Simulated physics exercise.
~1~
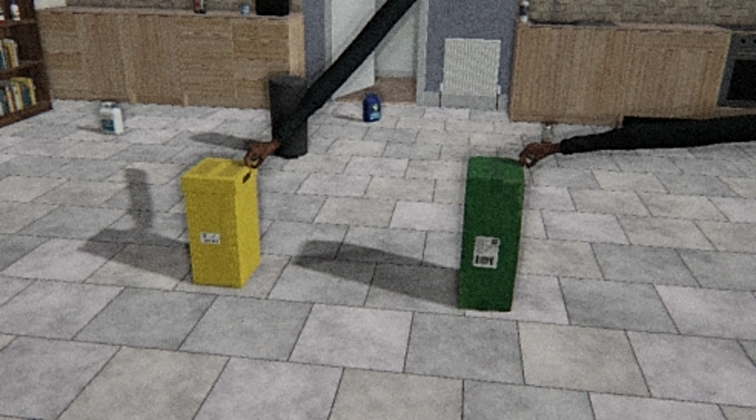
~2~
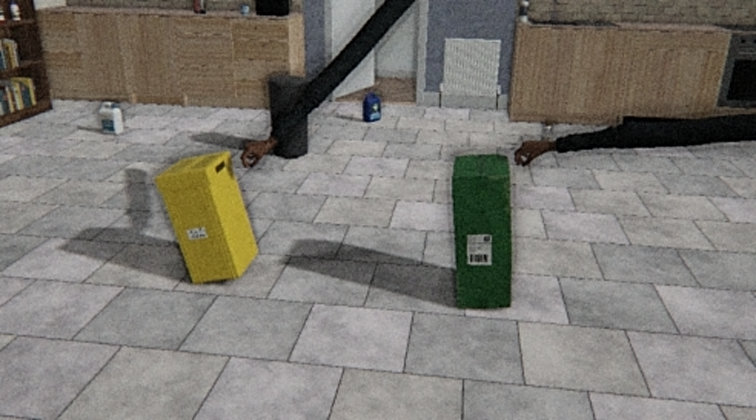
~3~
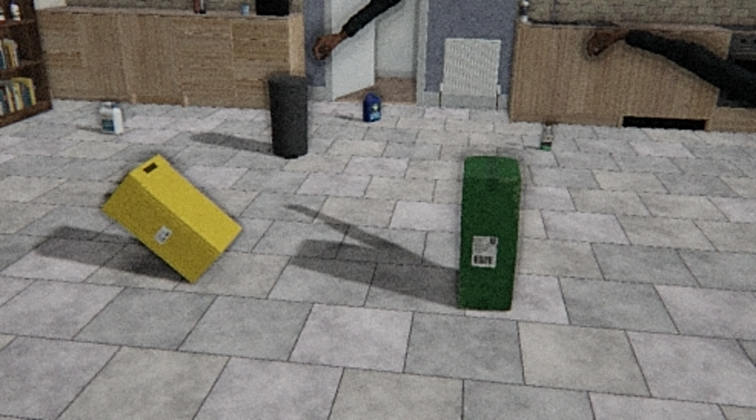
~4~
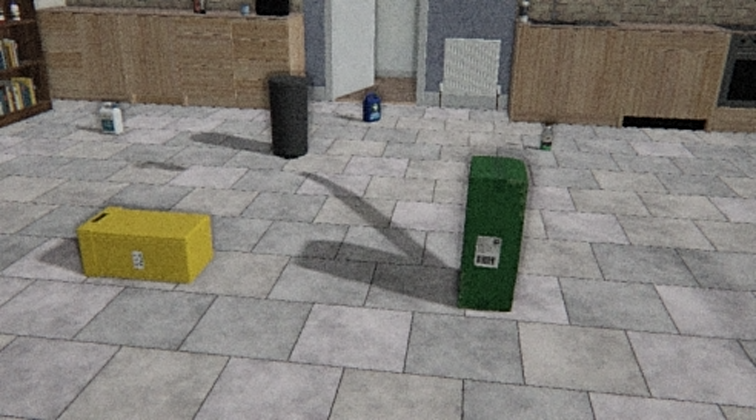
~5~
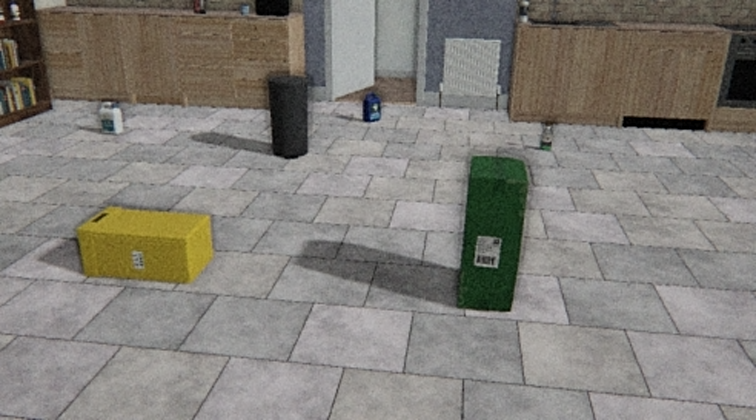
Two dark-sleeved arms reach in from above and from the right, their hands at the tops of a yellow tote on the left and a green parcel on the right, on the grey tiled floor of a kitchen seen from a fixed, slightly raised view. Wooden cabinets, a black bin and small containers stand behind. Both tall things tilt left, the green one only slightly, as the hands let go and draw back. The yellow tote leans further and topples onto its side, while the green parcel rocks back upright. Finally, the arms are gone, the tote lies still and the parcel stands.
